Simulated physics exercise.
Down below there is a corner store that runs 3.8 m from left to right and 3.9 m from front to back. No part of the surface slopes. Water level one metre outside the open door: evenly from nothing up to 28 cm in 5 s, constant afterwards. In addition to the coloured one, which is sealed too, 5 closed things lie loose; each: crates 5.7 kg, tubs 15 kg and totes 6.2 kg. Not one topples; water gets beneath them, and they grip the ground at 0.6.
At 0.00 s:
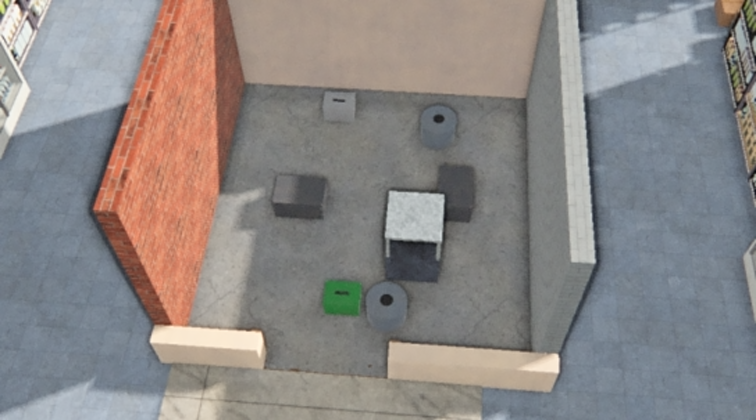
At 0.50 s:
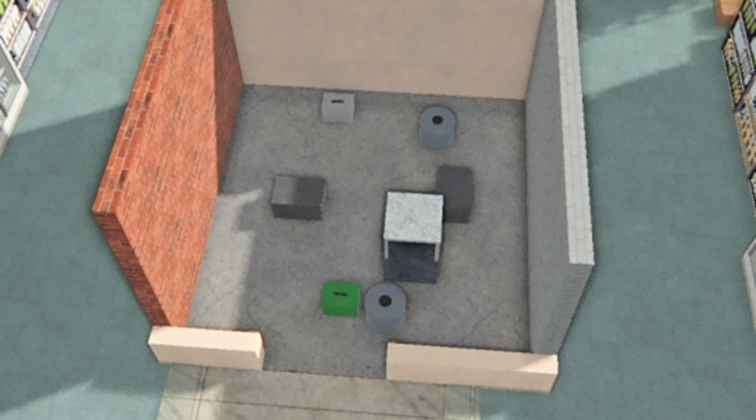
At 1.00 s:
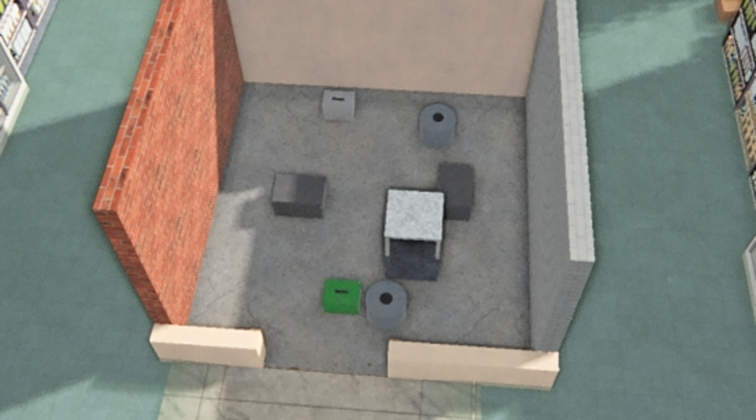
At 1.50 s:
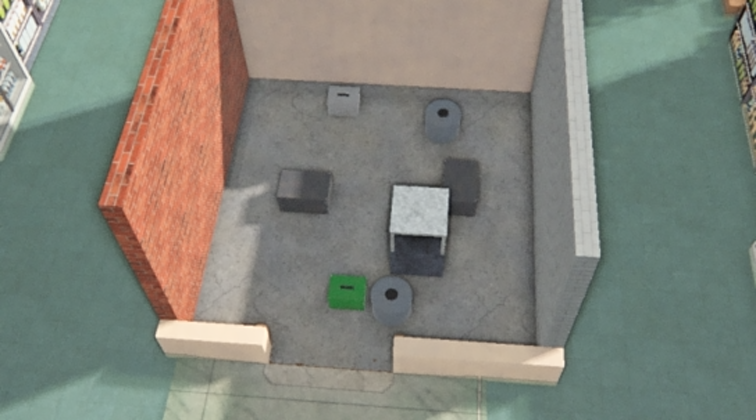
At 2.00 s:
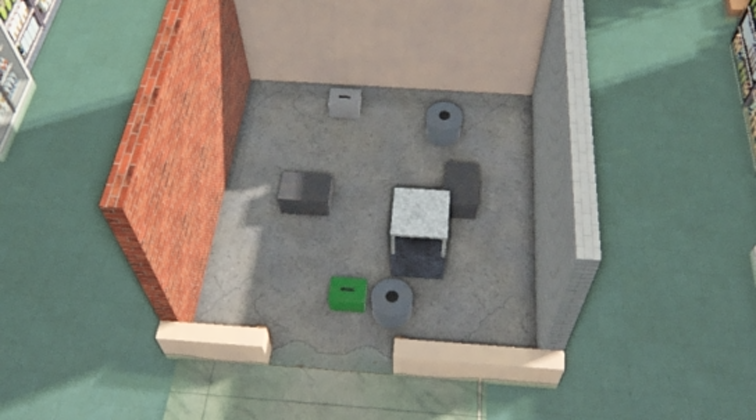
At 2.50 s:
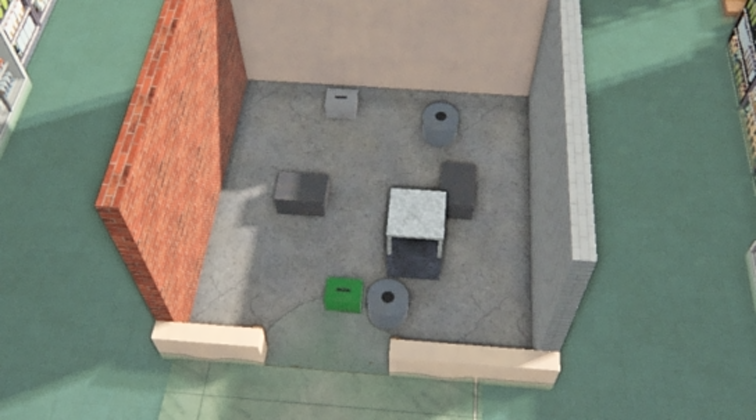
At first, blue-grey paving surrounds a roofless store holding a green box, grey boxes and tubs, and a pale-topped table. Murky green water then covers the paving outside and spreads over the front path, before a shallow patch creeps in through the doorway, while everything inside stays in place.
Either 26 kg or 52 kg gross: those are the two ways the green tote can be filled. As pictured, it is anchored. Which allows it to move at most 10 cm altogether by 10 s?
It takes the heavier ballast.
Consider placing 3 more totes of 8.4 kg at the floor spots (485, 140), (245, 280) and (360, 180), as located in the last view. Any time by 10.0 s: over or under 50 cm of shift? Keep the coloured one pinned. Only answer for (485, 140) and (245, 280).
The first comes out below the threshold, the second above the threshold.
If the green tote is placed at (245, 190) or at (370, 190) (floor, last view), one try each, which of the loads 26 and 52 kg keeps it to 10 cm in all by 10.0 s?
Taking them in turn, the lighter mass keeps it, and only the heavier mass keeps it.
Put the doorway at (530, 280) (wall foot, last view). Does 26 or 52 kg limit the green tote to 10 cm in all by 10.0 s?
Result: The lesser mass is plenty.
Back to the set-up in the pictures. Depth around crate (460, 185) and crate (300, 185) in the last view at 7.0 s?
2 and 12 cm.
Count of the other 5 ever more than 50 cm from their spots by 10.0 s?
The total is 5.
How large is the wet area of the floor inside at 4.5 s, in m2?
Around 6.5 m2 of it.
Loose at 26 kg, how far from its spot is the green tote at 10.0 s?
140 cm.
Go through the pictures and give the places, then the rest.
The green tote at (342, 293), on the bottom; 0.0 m2 under water; 0 of 6 have shifted, in the first frame.
The green tote at (341, 294), on the bottom; 0.0 m2 under water; 0 of 6 have shifted, in the second frame.
The green tote at (342, 292) rests on the ground; water covers 0.0 m2; 0 of 6 have shifted, in the third frame.
The green tote at (347, 288) rests on the ground; water covers 0.0 m2; 0 of 6 have shifted, in the fourth frame.
The green tote at (348, 290), on the bottom; 0.0 m2 under water; 0 of 6 have shifted, in the fifth frame.
The green tote at (344, 290), on the bottom; water covers 0.6 m2; 0 of 6 have shifted, in the sixth frame.
After 3.5 s the green tote would be 0 cm from its start with 26 kg and 0 cm from its start with 52 kg; 9 cm of water round it then.
After 4.5 s the green tote would be 1 cm from its start with 26 kg and 0 cm from its start with 52 kg; 9 cm of water round it then.
After 7.0 s the green tote would be 59 cm from its start with 26 kg and 0 cm from its start with 52 kg; 11 cm of water round it then.
After 10.0 s the green tote would be 140 cm from its start with 26 kg and 0 cm from its start with 52 kg; 12 cm of water round it then.
